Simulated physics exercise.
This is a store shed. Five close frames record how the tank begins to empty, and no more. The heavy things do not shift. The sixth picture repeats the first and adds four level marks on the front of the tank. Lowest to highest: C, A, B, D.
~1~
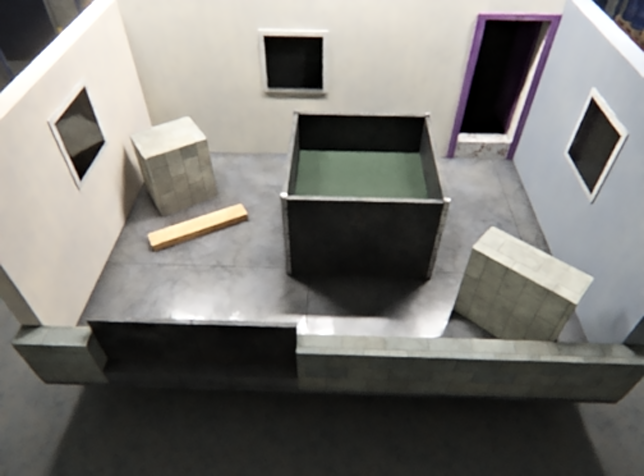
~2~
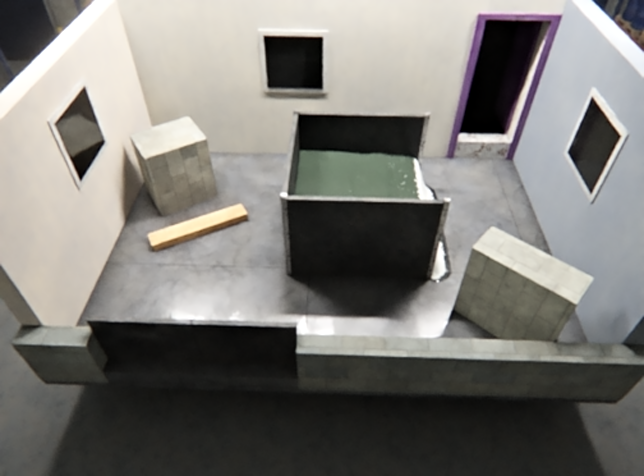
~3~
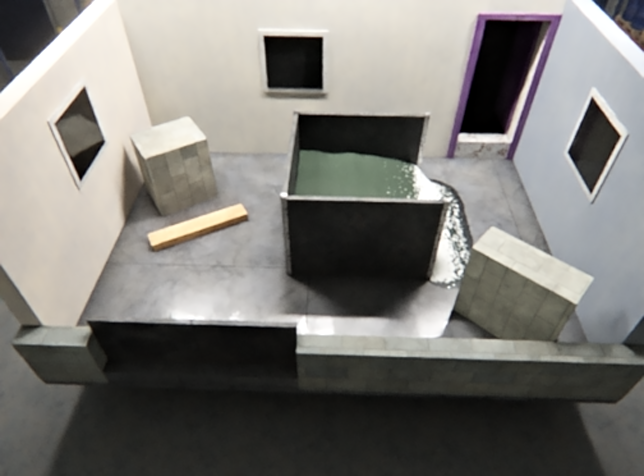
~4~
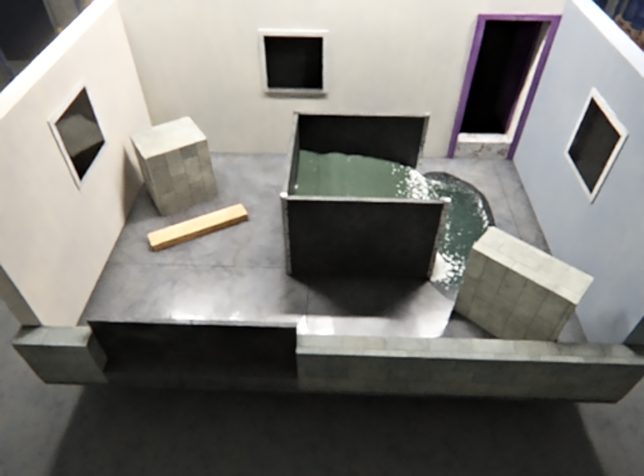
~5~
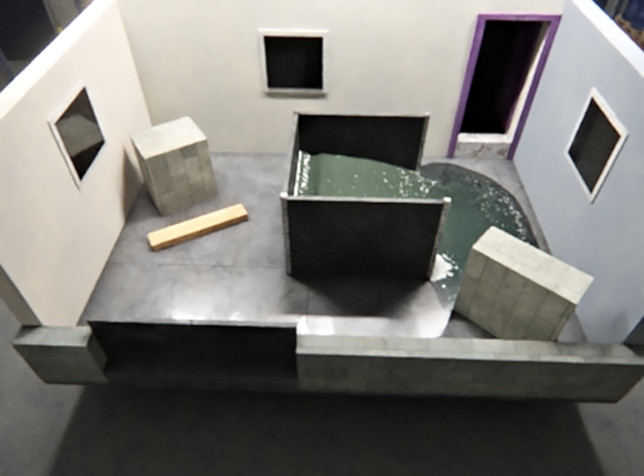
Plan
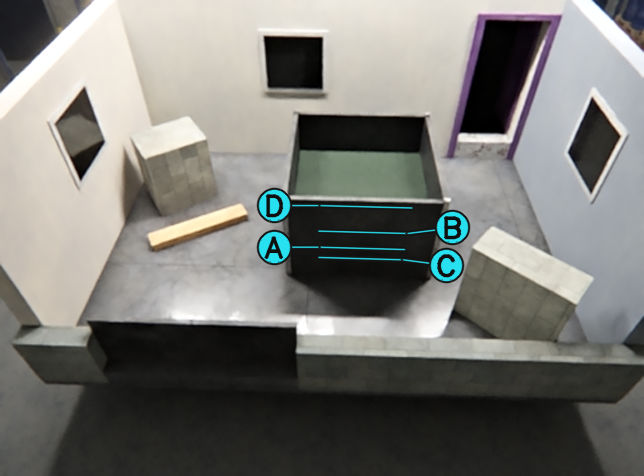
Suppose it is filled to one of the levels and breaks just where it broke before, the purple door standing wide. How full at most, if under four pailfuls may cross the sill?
It is A.
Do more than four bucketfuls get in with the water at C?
No, not at all.
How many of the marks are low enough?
Two of them.
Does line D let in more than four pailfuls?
Yes, it does.
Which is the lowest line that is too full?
B.
On the marked copy, A at (361, 248); B at (362, 232); C at (360, 258); D at (365, 206); from the bottom up C, A, B, D.
With A, a splash gets over, under a bucket.
With B, about 8 bucketfuls get in.
With C, nothing gets over.
With D, dozens of bucketfuls pour in.
